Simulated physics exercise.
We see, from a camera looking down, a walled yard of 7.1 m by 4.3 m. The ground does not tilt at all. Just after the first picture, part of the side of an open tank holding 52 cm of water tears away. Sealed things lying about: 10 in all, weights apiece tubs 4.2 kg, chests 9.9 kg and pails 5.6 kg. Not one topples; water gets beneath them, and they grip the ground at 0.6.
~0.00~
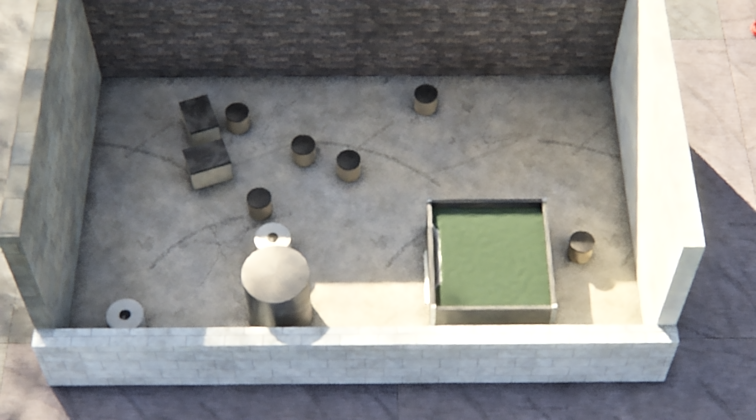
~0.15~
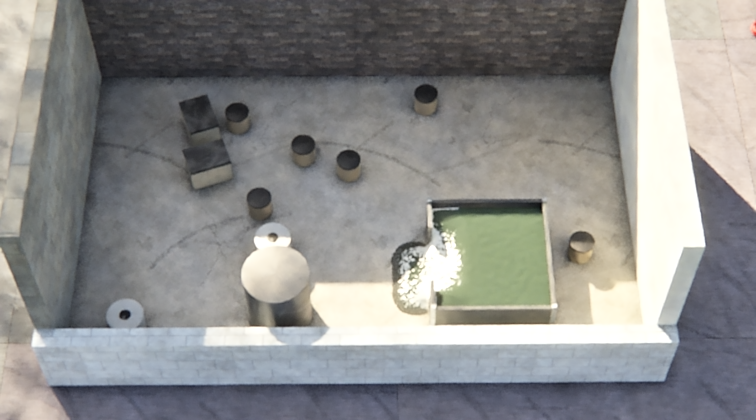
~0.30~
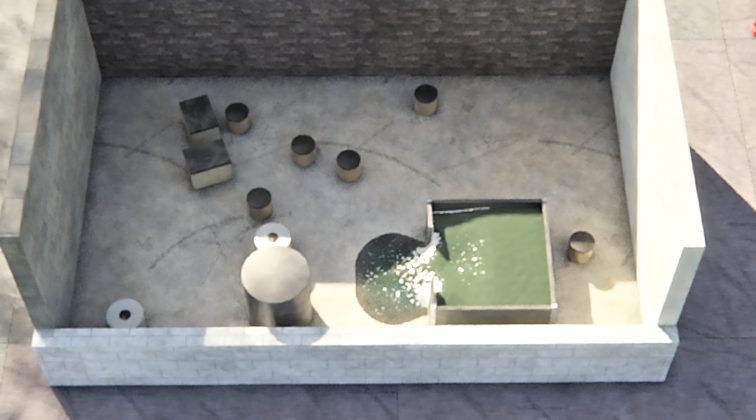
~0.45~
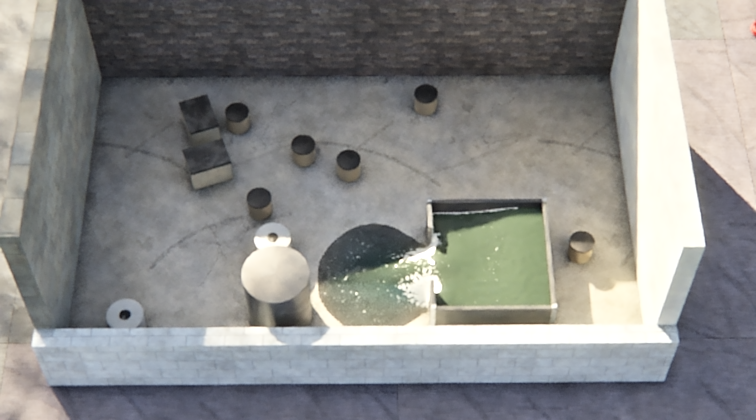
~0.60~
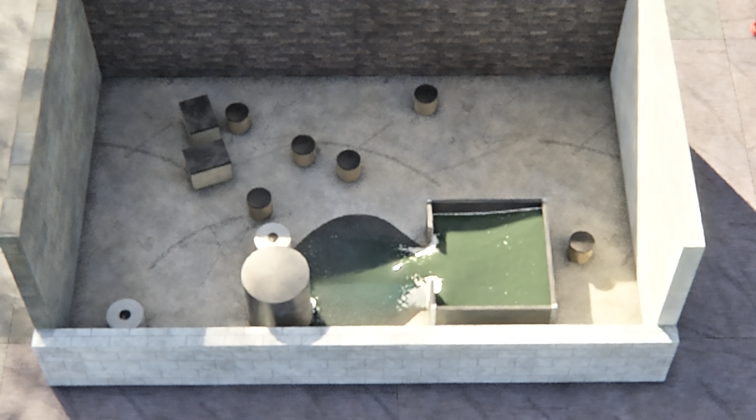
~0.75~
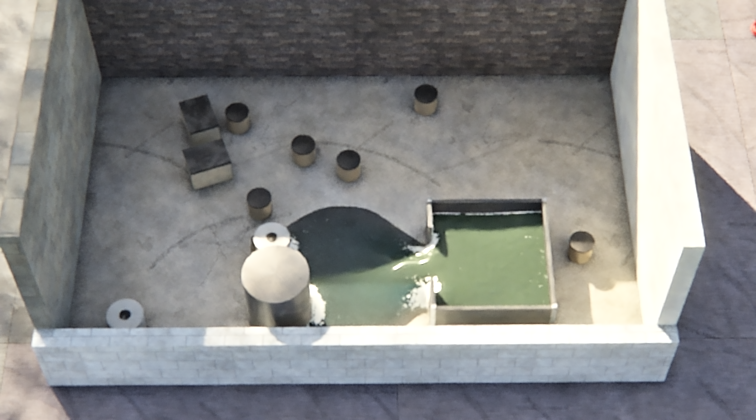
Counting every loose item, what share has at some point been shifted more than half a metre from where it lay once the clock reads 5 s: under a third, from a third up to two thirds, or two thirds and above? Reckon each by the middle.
From a third up to two thirds.
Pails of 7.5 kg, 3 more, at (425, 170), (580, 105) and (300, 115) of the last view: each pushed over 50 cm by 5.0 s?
Outcome: Stays within first, stays within next, stays within last.
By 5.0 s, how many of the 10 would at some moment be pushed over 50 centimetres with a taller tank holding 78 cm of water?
That would give 5.
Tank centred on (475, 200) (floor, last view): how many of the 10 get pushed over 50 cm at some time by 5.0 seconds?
That gives 6 of them.
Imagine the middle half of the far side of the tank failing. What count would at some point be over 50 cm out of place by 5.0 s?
Then it comes to 1 of them.
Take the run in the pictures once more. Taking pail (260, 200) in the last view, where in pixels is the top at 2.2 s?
(205, 173) or thereabouts.
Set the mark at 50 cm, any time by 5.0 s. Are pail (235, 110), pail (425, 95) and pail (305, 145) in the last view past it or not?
Taking them in turn, the answers are smaller, smaller and smaller.
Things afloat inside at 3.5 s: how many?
The count is 4.
After 1.1 s 0 of 10 are over 50 cm from their spots; 0 afloat.
After 2.2 s 2 of 10 are over 50 cm from their spots; 1 afloat.
After 3.5 s 4 of 10 are over 50 cm from their spots; 4 afloat.
After 5.0 s 4 of 10 are over 50 cm from their spots, and 5 have been at some point; 5 afloat.
